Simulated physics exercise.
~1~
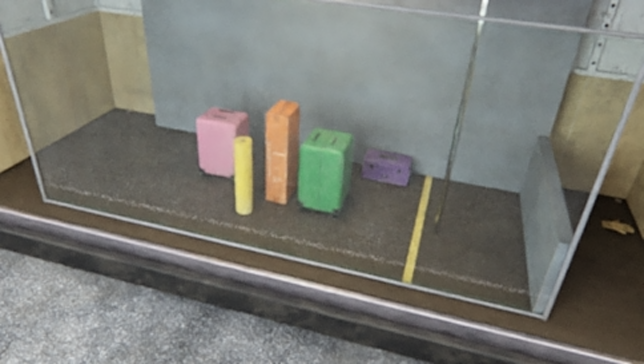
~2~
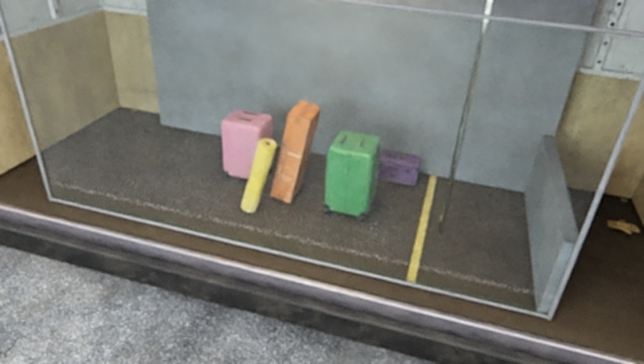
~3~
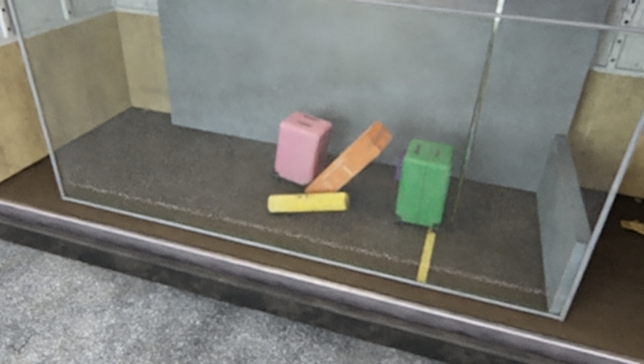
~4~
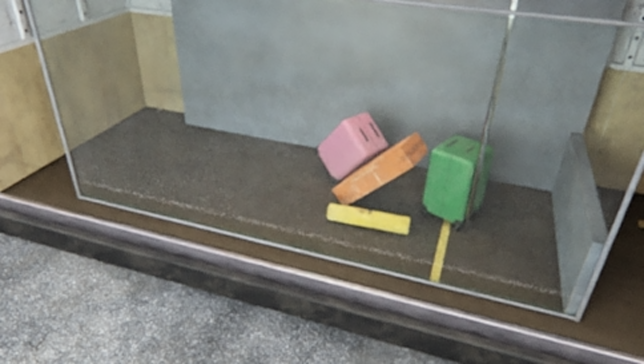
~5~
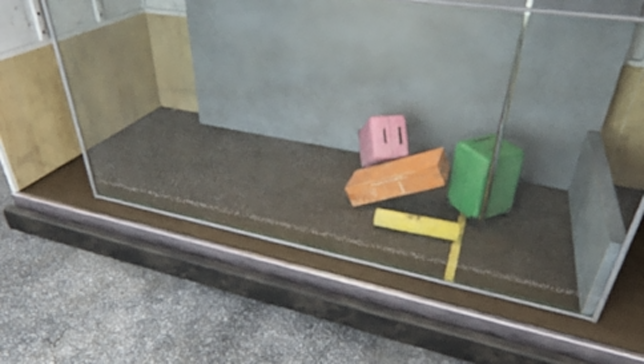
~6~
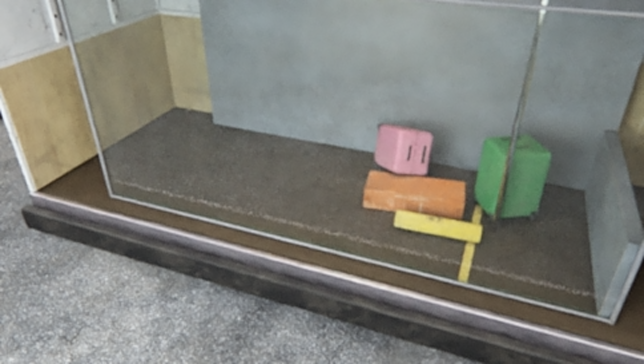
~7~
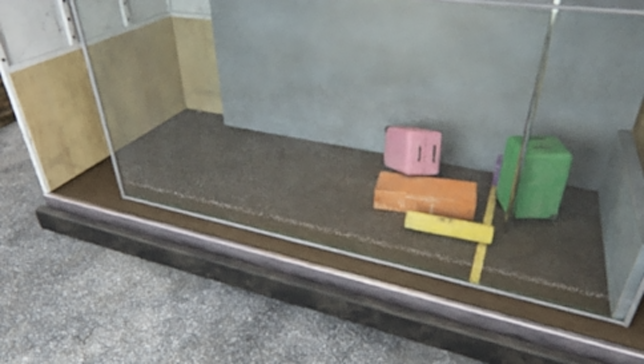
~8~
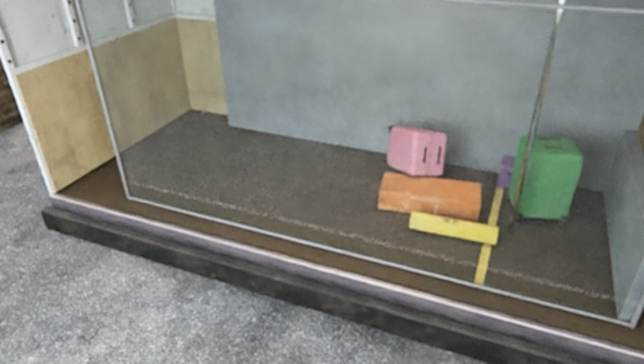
We see suitcases and blocks slide right across a dark floor behind glass as a yellow roll, an orange box and a pink case topple over, stopping left of a yellow line, while a green case rolls past it upright and a purple box also ends beyond it.
